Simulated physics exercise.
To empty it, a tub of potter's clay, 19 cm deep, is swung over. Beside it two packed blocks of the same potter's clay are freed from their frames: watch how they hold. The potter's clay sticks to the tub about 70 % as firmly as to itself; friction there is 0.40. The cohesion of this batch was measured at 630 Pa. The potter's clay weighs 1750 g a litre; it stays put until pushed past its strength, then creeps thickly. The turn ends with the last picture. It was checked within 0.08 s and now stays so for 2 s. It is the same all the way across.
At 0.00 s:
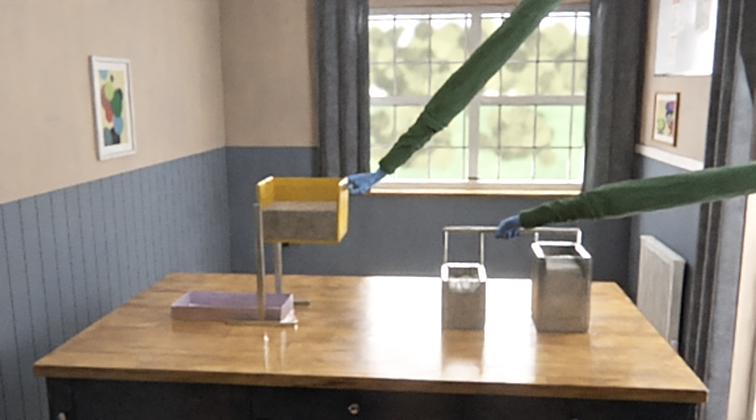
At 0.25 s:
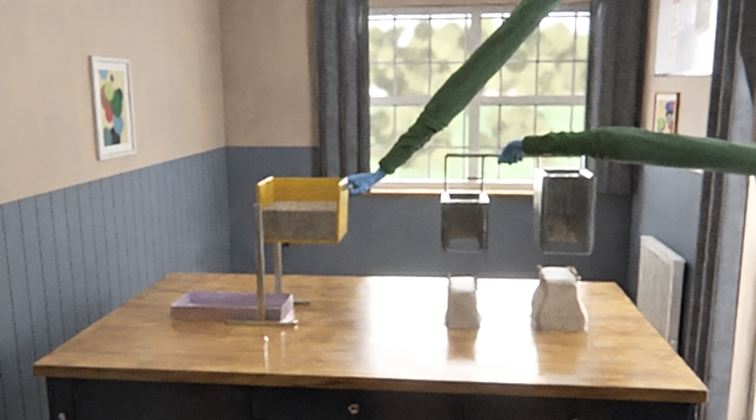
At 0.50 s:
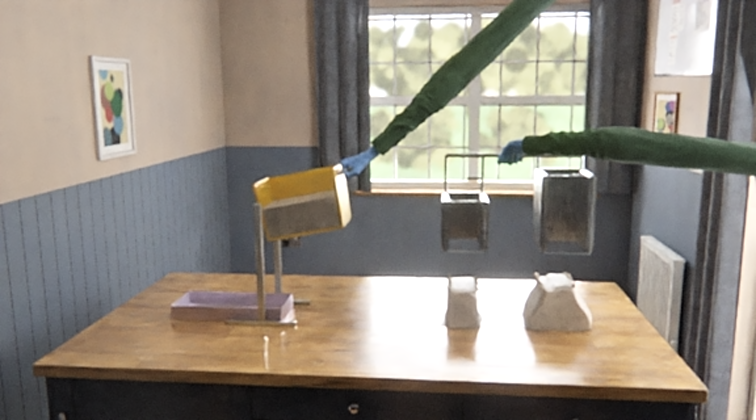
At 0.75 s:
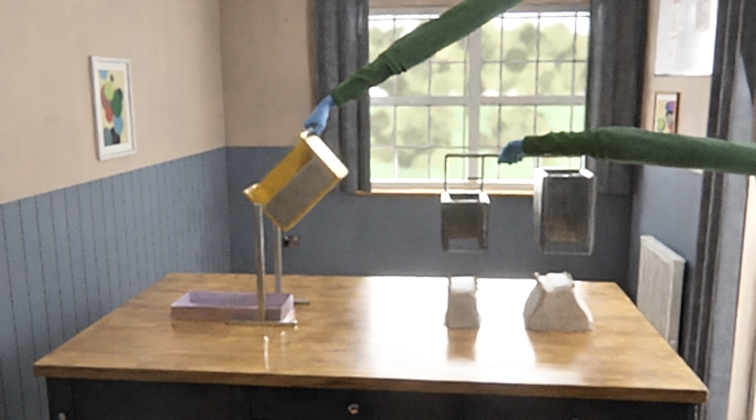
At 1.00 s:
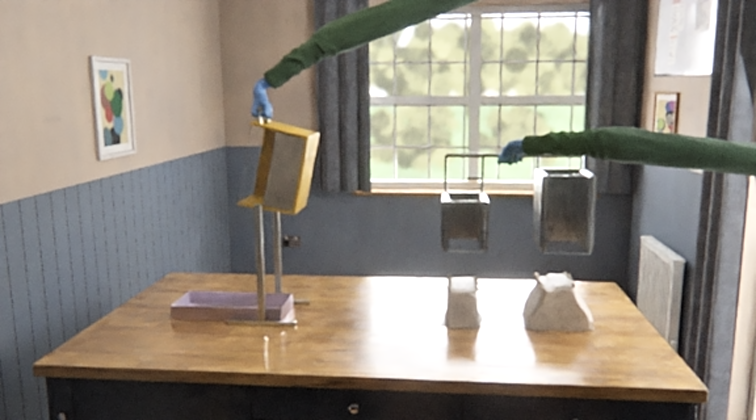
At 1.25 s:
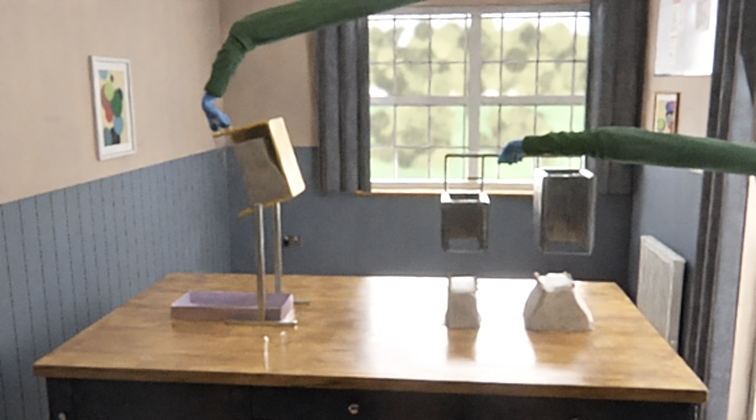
The clip opens on a yellow tub of grey clay above a lilac tray, as a gloved hand lifts two metal boxes off a pair of clay blocks. The larger block slumps and widens while the smaller keeps its shape, and another gloved hand swings the tub leftward, past upright.
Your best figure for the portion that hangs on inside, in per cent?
The portion that hangs on inside is near 37 %.
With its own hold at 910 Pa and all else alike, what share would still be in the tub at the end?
It would be near 40 %.
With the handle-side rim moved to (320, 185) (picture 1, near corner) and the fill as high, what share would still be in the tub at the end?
It would be near 45 %.
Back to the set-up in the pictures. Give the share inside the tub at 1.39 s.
Near 70 %.
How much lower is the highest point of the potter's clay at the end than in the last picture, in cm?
About 15 cm.
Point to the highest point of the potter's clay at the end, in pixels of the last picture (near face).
Around (282, 182).
After 1.39 s, the tub is at 107 degrees and holds 70 %.
After 1.56 s, the tub is at 107 degrees and holds 37 %.
After 1.73 s, the tub is at 107 degrees and holds 37 %.
After 1.90 s, the tub is at 107 degrees and holds 37 %.
After 3.25 s, at the end, the tub is at 107 degrees and holds 37 %.
